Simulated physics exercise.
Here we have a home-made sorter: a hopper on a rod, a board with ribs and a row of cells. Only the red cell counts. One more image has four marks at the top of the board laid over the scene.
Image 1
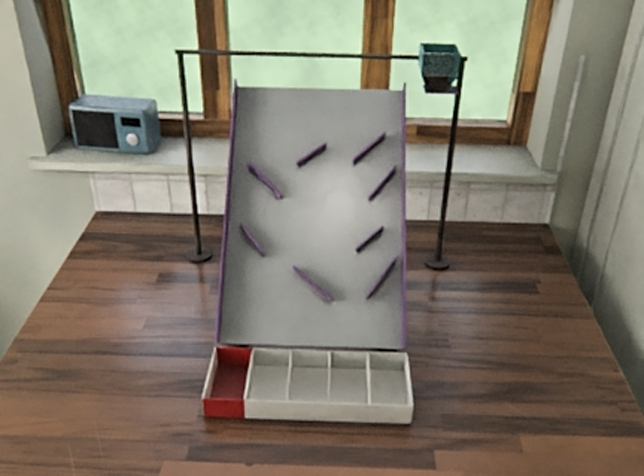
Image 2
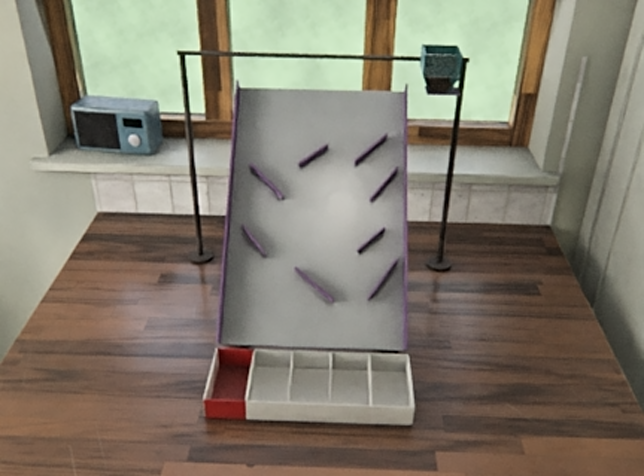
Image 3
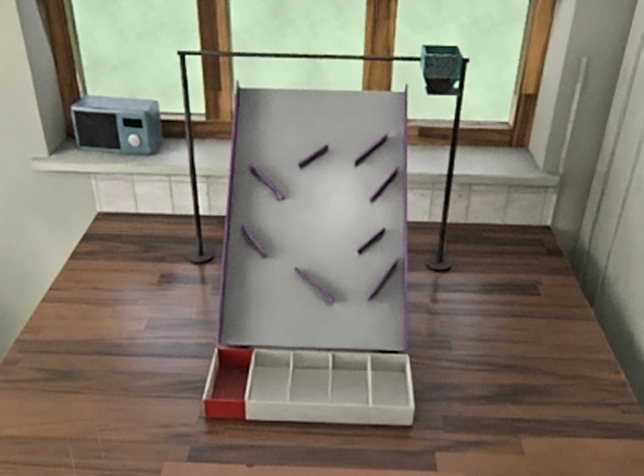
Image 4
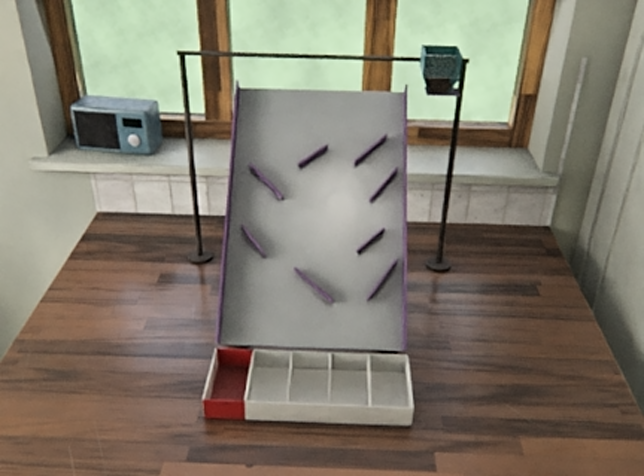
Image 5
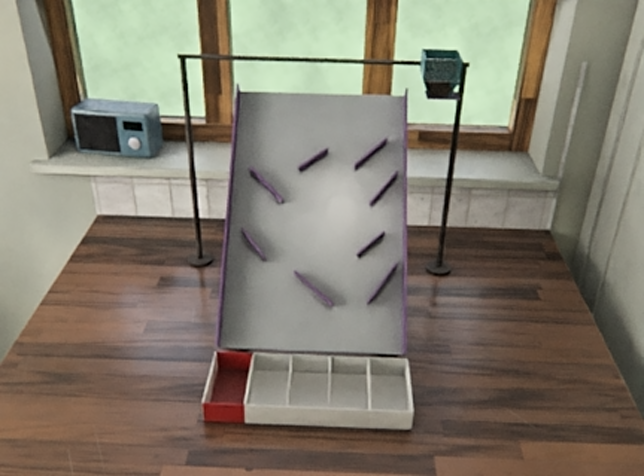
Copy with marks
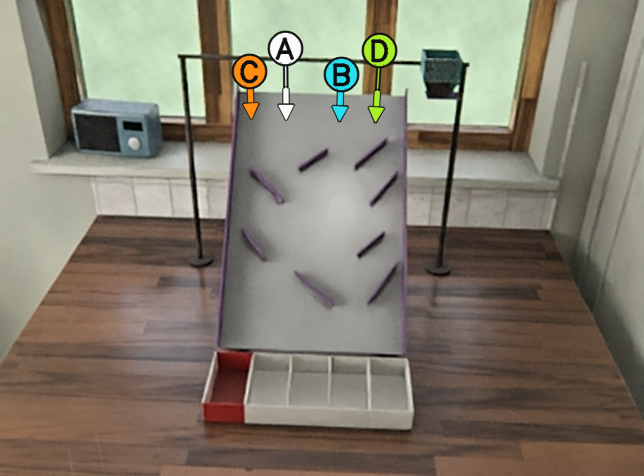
A tilted grey board with purple ribs standing motionless above a row of cells, a small hopper hanging at upper right.
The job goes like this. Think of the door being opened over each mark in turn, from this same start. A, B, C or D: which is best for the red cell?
Mark C.
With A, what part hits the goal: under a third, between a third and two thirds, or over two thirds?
Under a third.
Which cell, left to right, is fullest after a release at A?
The fifth.
On the marked copy, mark A meets the board at (286, 114); mark B meets the board at (339, 115); mark C meets the board at (251, 113); mark D meets the board at (375, 116).
With A, none at all in the red cell, the whole lot in other cells.
With B, only a few in the red cell, all but a few in other cells, a small share outside the box.
With C, close to a third in the red cell, close to half in other cells, a small share outside the box.
With D, a small share in the red cell, the bulk in other cells.
